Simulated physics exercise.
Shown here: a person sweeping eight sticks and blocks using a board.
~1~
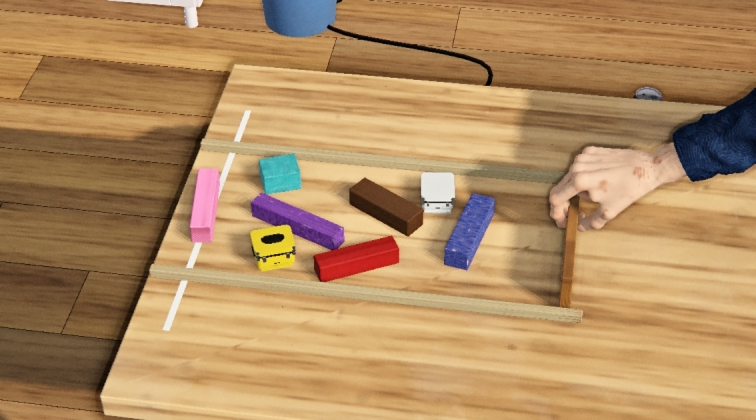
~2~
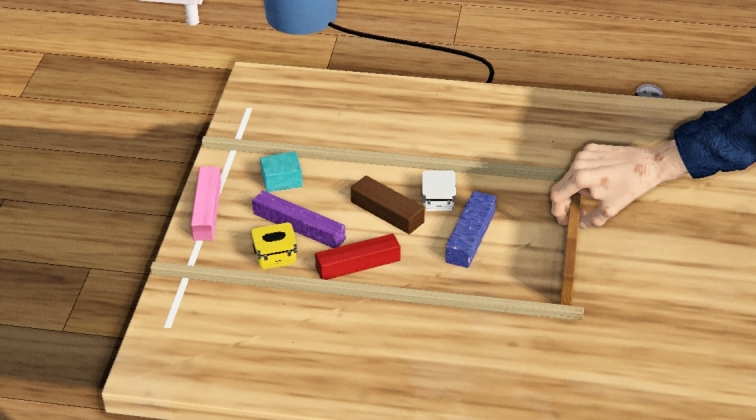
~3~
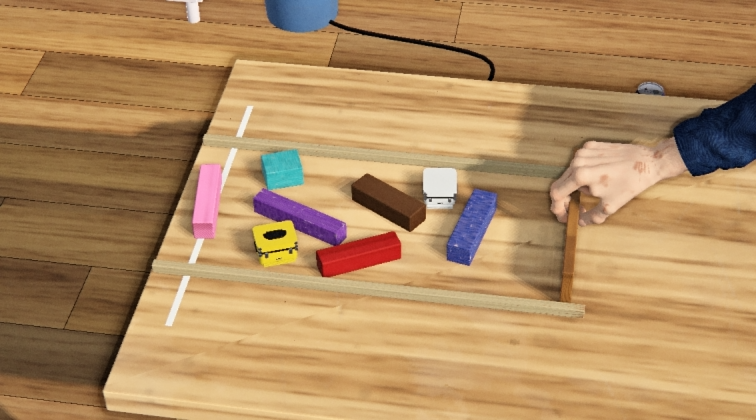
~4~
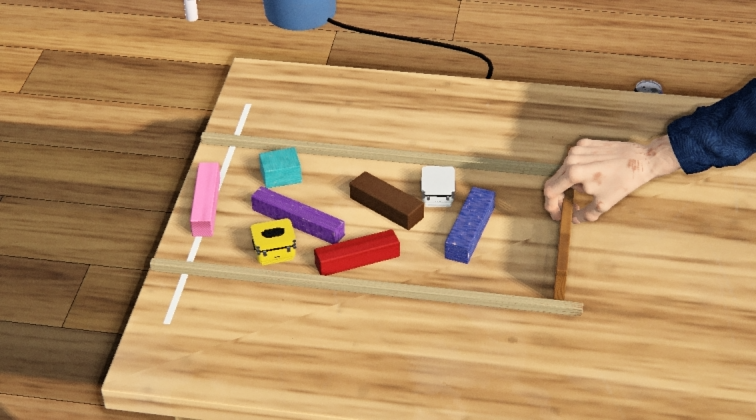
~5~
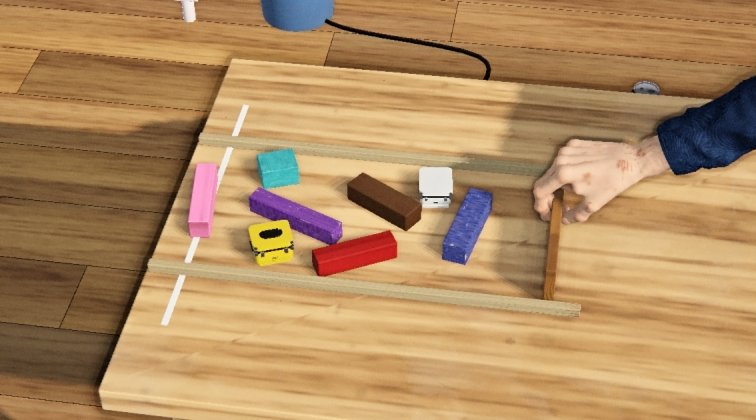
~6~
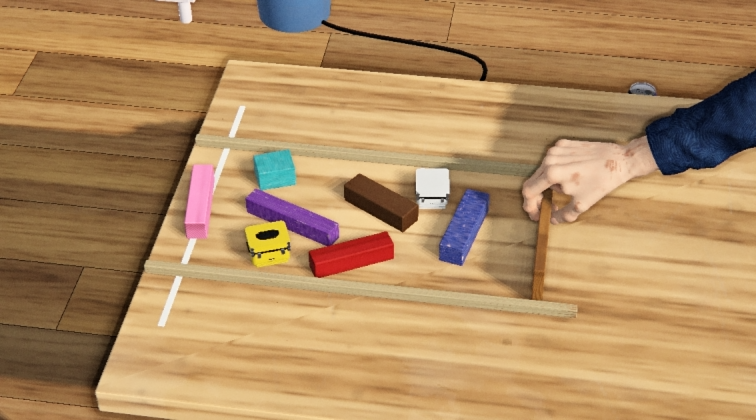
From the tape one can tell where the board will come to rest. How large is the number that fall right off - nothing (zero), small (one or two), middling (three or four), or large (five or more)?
Large - five or more.
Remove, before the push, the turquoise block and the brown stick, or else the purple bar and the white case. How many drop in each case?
The first removal gives 4, the second gives 3.
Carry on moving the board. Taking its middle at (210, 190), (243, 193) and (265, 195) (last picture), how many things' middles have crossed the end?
Past-the-end tally - position 1: 6, position 2: 2, position 3: 1.
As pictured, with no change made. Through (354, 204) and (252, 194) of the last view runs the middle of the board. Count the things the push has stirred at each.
Up to then 6, and up to the other point 8.
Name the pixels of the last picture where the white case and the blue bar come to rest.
About (205, 152), and about (193, 200).
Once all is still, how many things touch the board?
The count in contact is 2.
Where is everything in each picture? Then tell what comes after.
In the first frame, pink stick (205, 205); turquoise block (280, 174); yellow case (273, 248); board (571, 230); tape (211, 211).
In the second frame, turquoise block (281, 172); blue bar (471, 229).
In the third frame, yellow case (276, 244); red stick (359, 254).
In the fourth frame, pink stick (206, 199); board (566, 222).
In the fifth frame, turquoise block (278, 169); white case (436, 188).
In the sixth frame, pink stick (200, 201); turquoise block (275, 170); yellow case (268, 245); board (544, 222); tape (205, 206).
Early on, none off yet; pink stick at rest near (200, 201); turquoise block at rest near (275, 170); yellow case at rest near (268, 245).
A while later, none off yet; pink stick at rest near (200, 201); turquoise block at rest near (273, 170); yellow case travelled a little near (256, 234).
Further along, none off yet; pink stick leaning well over near (153, 207); turquoise block travelled well along near (200, 159); yellow case travelled well along near (190, 224).
Finally, the number that fall off is five or more; lost, brown stick, red stick, purple bar, yellow case, turquoise block and pink stick.
